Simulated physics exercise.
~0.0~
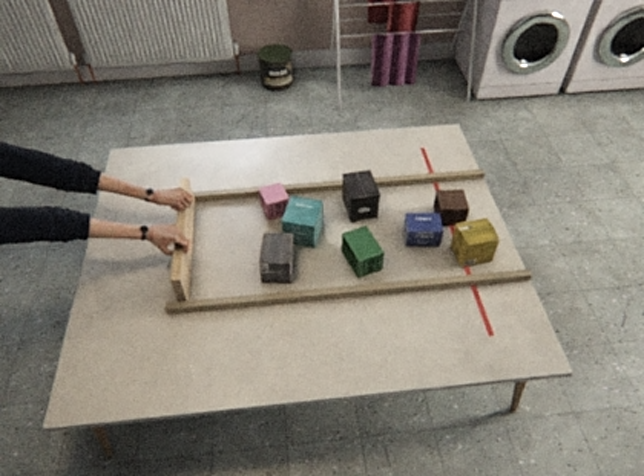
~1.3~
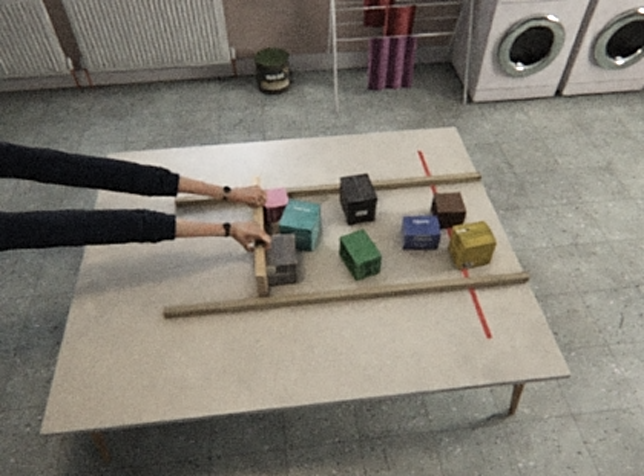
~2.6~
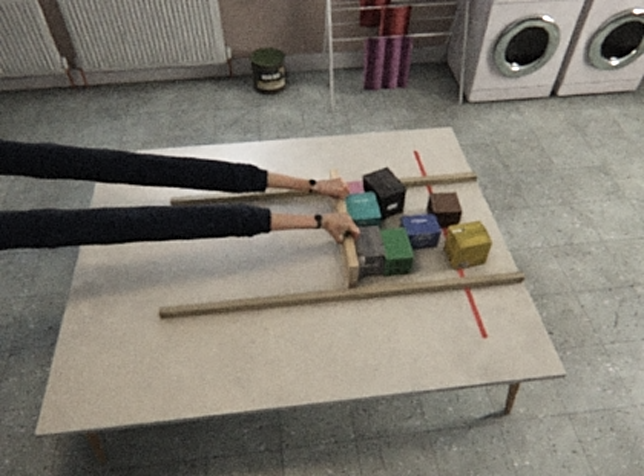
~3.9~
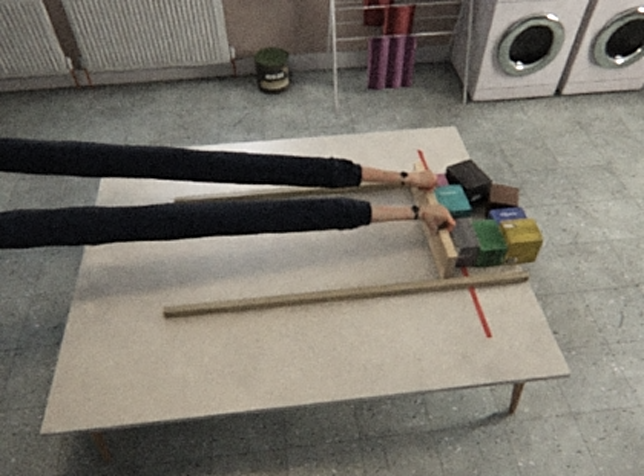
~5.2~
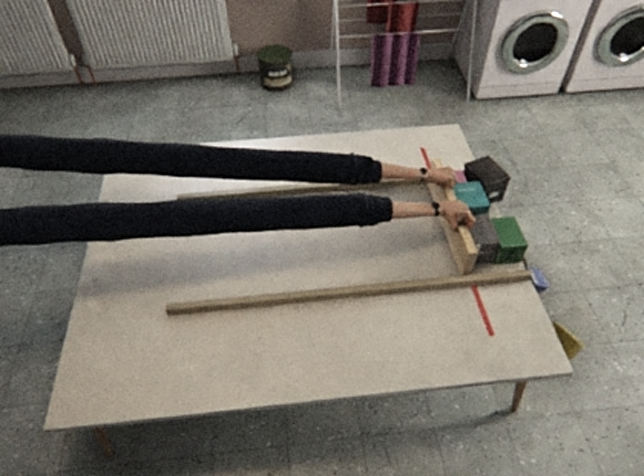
A wooden plank, held upright by two dark-sleeved arms reaching in from the left, stands behind eight boxes on a low pale table, seen from above in a room with washing machines. Between two wooden battens sit pink, turquoise, grey, black, green, blue, brown and yellow boxes, with a red tape line near the right end. The hands slide the plank right until it meets the grey and pink boxes, then bunches more of them together. The cluster is pushed across the tape to the table's edge. Finally the blue, brown and yellow boxes drop off, while the others remain against the plank.
